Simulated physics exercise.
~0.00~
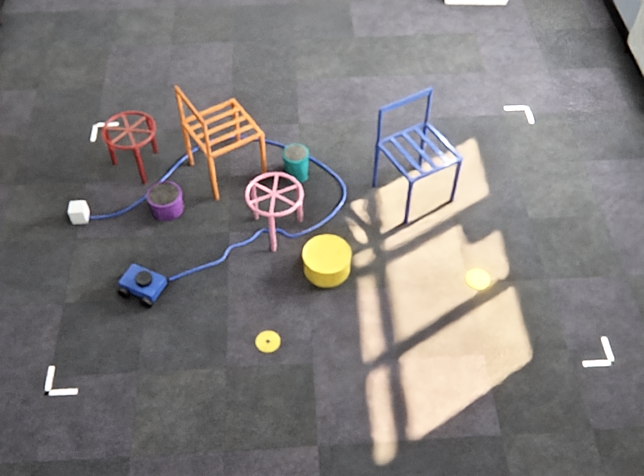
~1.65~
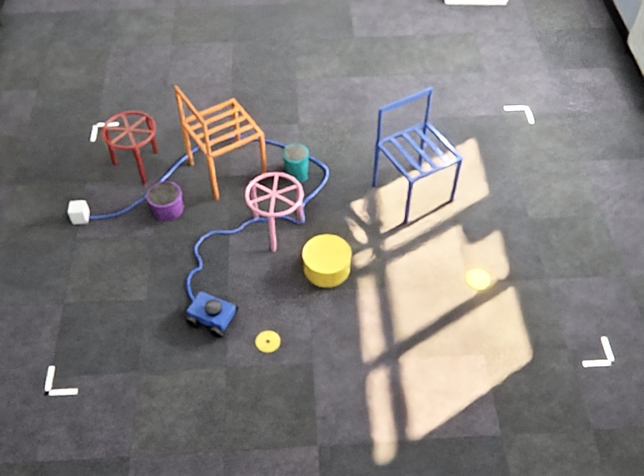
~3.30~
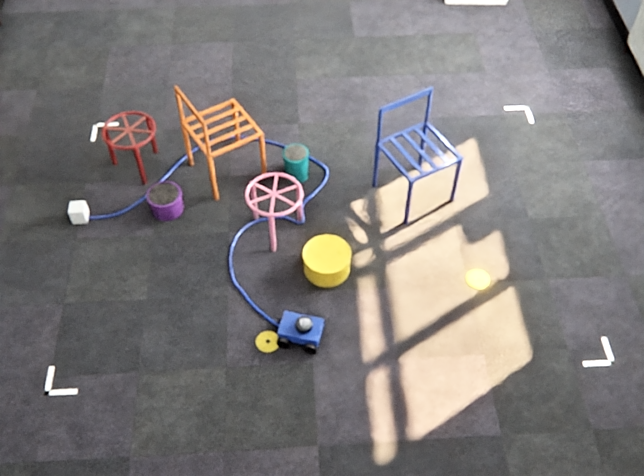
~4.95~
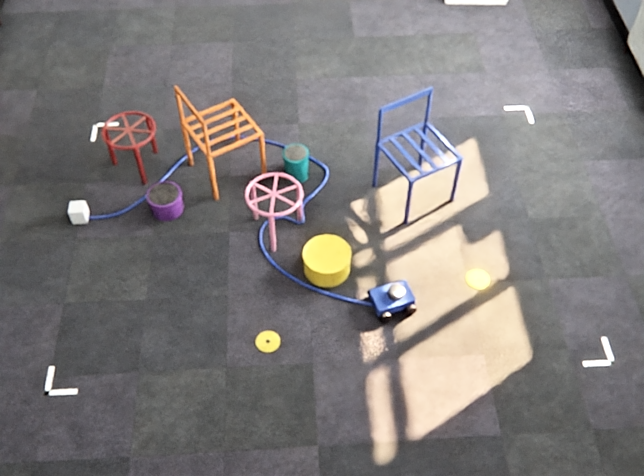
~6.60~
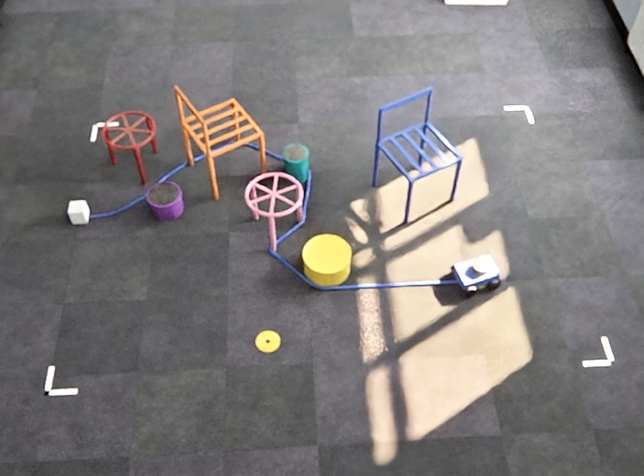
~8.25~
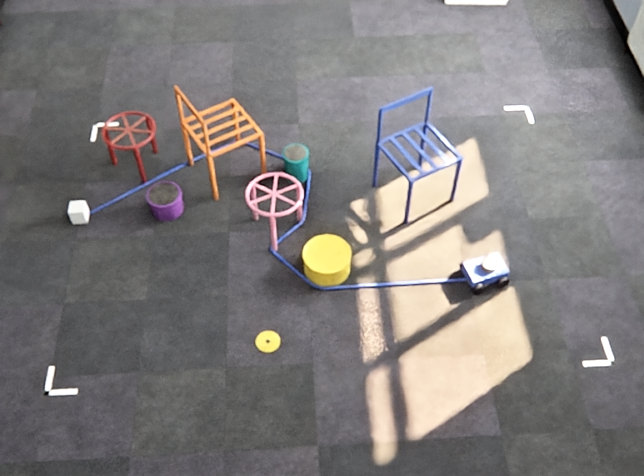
We see a small blue cart trailing a blue lead among stools, a chair and pots, driving right past a yellow disc and a yellow bucket into a sunlit patch, where it stops with the lead drawn straighter around the bucket and the white block unmoved.
